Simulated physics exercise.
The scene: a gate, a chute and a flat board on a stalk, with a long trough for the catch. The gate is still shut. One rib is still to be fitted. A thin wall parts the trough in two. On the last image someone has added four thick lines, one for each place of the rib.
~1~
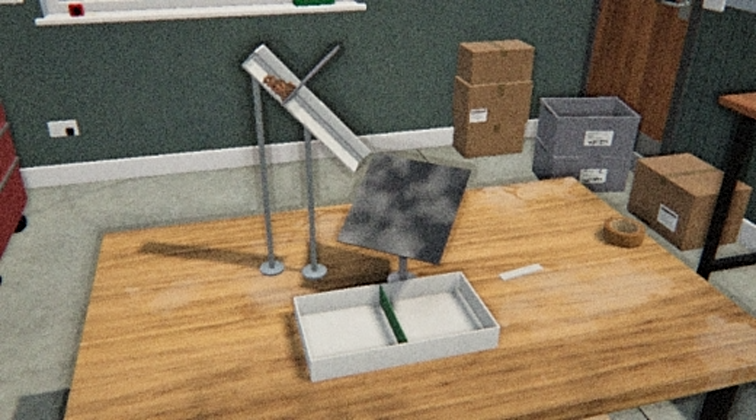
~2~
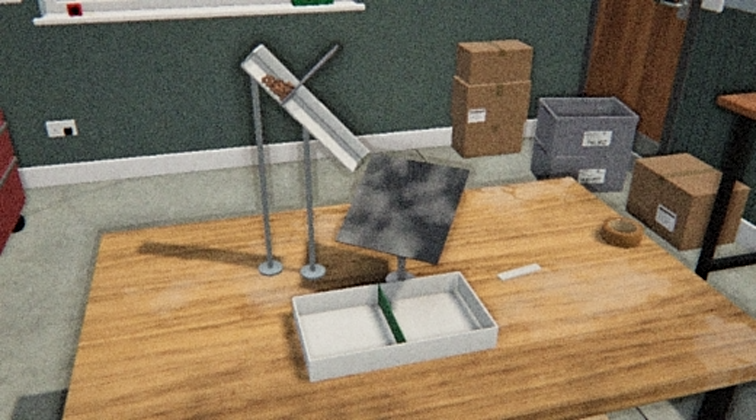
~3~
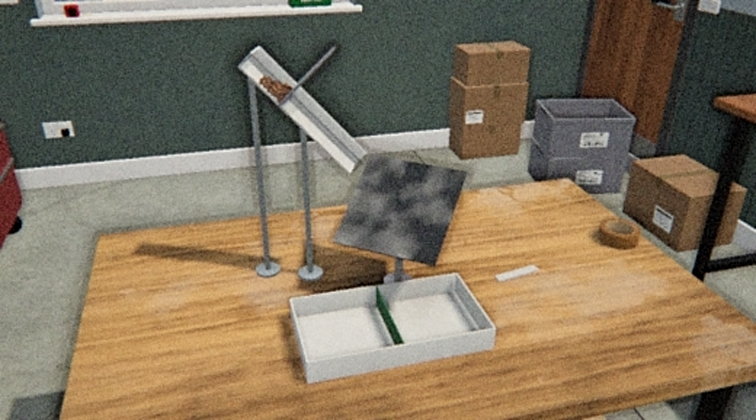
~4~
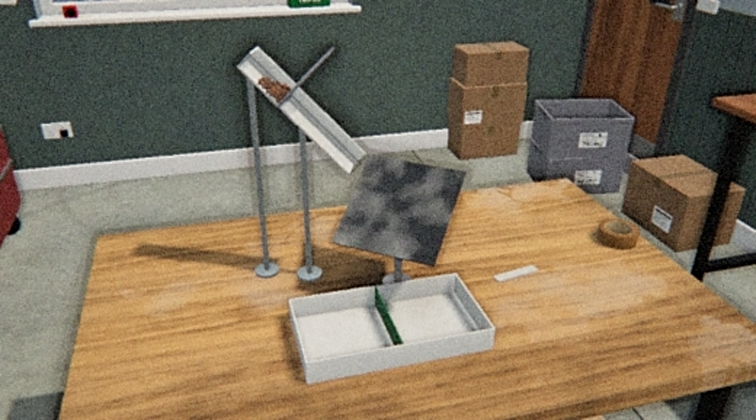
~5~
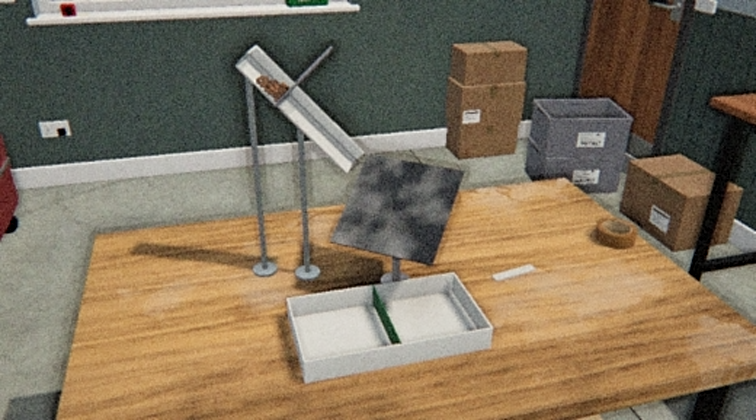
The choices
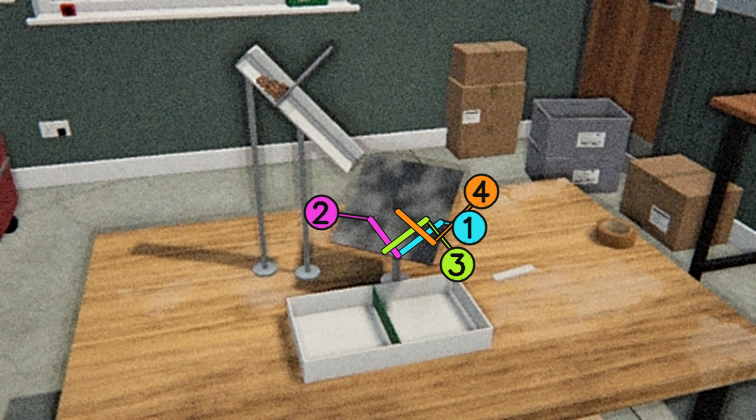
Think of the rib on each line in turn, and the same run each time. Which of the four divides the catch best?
Choose 4.
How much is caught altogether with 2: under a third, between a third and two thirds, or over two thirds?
It is over two thirds.
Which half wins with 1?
Left.
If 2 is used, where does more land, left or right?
More lands on the right.
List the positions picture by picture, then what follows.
In the first picture, load behind the gate at (282, 88), cereal balls; lip of the chute at (356, 168), sloping fairly steeply.
In the second picture, middle of the board at (403, 205), tilted fairly steeply; middle of its low edge at (385, 252); of its high edge at (420, 161).
In the third picture, front corners of the trough at (307, 362) and (495, 328); front end of its middle wall at (405, 345).
In the fourth picture, middle of the load at (277, 90); lip at (351, 170).
In the fifth picture, middle of the load at (275, 89); lip at (349, 169).
On the marked copy, line 1 from (441, 222) to (398, 254); line 2 from (370, 219) to (398, 255); line 3 from (426, 219) to (384, 251); line 4 from (397, 211) to (433, 242).
For line 1, of what is caught, nearly all in the left half, a small part in the right.
For line 2, of what is caught, a stray few in the left half, nearly all in the right.
For line 3, of what is caught, nearly all in the left half, a small part in the right.
For line 4, of what is caught, about a third in the left half, about two thirds in the right.
